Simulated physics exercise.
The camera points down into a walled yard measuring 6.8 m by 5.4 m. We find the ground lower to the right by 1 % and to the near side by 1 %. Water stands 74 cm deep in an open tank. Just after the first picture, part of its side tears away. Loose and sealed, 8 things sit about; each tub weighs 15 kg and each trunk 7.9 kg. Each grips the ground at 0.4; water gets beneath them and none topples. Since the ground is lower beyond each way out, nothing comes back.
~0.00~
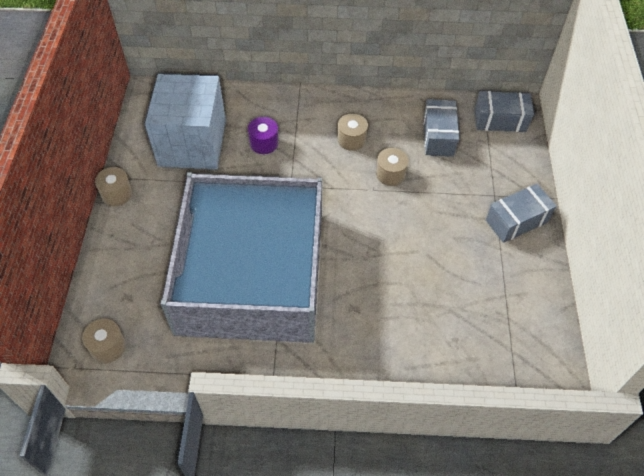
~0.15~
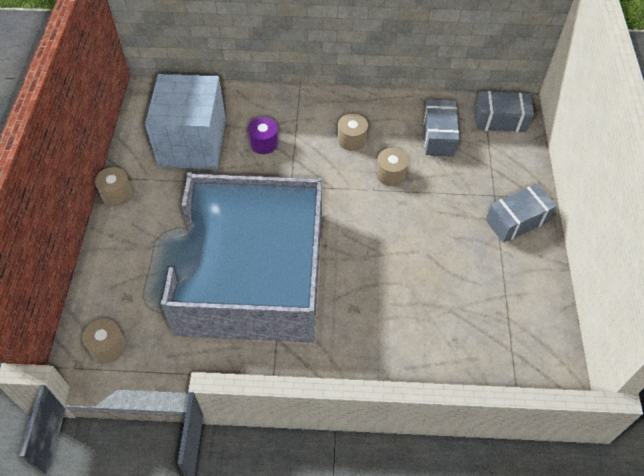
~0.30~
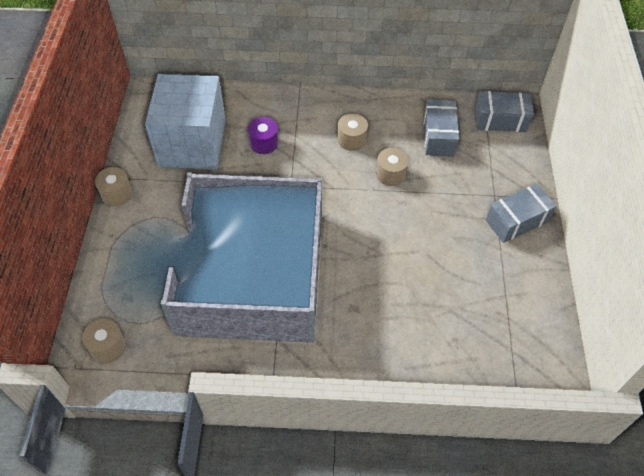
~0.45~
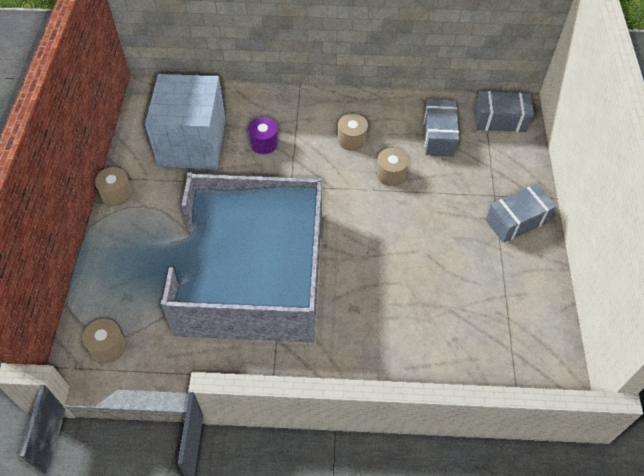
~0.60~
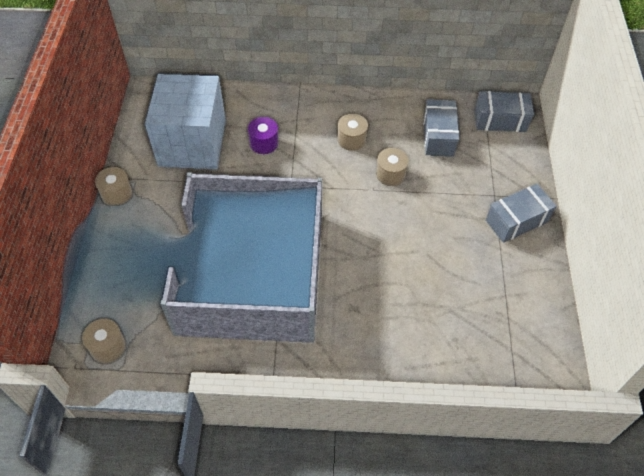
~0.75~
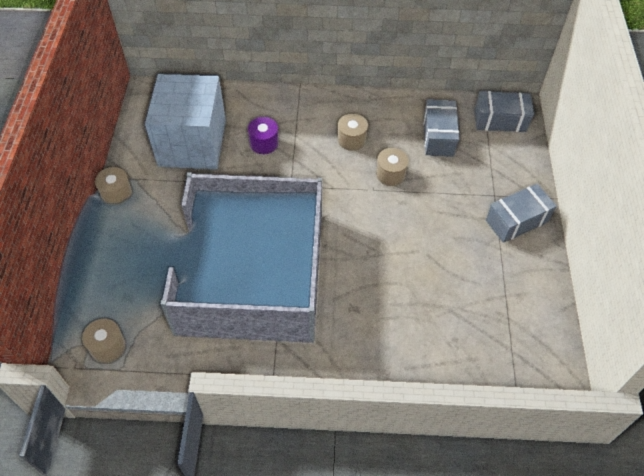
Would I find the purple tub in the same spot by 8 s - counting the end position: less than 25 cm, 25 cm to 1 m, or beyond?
Distance: Minimal.
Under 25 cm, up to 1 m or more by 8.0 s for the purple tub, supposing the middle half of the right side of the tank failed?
In that scenario the purple tub would have stayed in place.
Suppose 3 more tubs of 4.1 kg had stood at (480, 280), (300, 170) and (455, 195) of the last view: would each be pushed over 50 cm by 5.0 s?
In turn: Less, under, short of it.
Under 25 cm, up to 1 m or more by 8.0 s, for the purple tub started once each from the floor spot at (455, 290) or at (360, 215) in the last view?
First it remains in place, then it remains in place.
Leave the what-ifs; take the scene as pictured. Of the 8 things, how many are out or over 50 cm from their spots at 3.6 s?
I get 2.
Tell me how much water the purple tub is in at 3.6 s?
Near 2 cm deep.
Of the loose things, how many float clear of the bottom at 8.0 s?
At that time the total is 3.
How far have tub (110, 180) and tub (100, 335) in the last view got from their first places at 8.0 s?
The first ends 350 cm from its start, the second 300 cm.
After 1.6 s the purple tub is near (263, 128), 0.0 m from its start, aground; 0 of 8 are out; 0 afloat.
After 3.6 s the purple tub is near (263, 128), 0.0 m from its start, aground; 0 of 8 are out; 0 afloat.
After 5.6 s the purple tub is near (263, 128), 0.0 m from its start, aground; 0 of 8 are out; 0 afloat.
After 8.0 s the purple tub is near (263, 128), 0.0 m from its start, aground; 0 of 8 are out; 3 afloat.
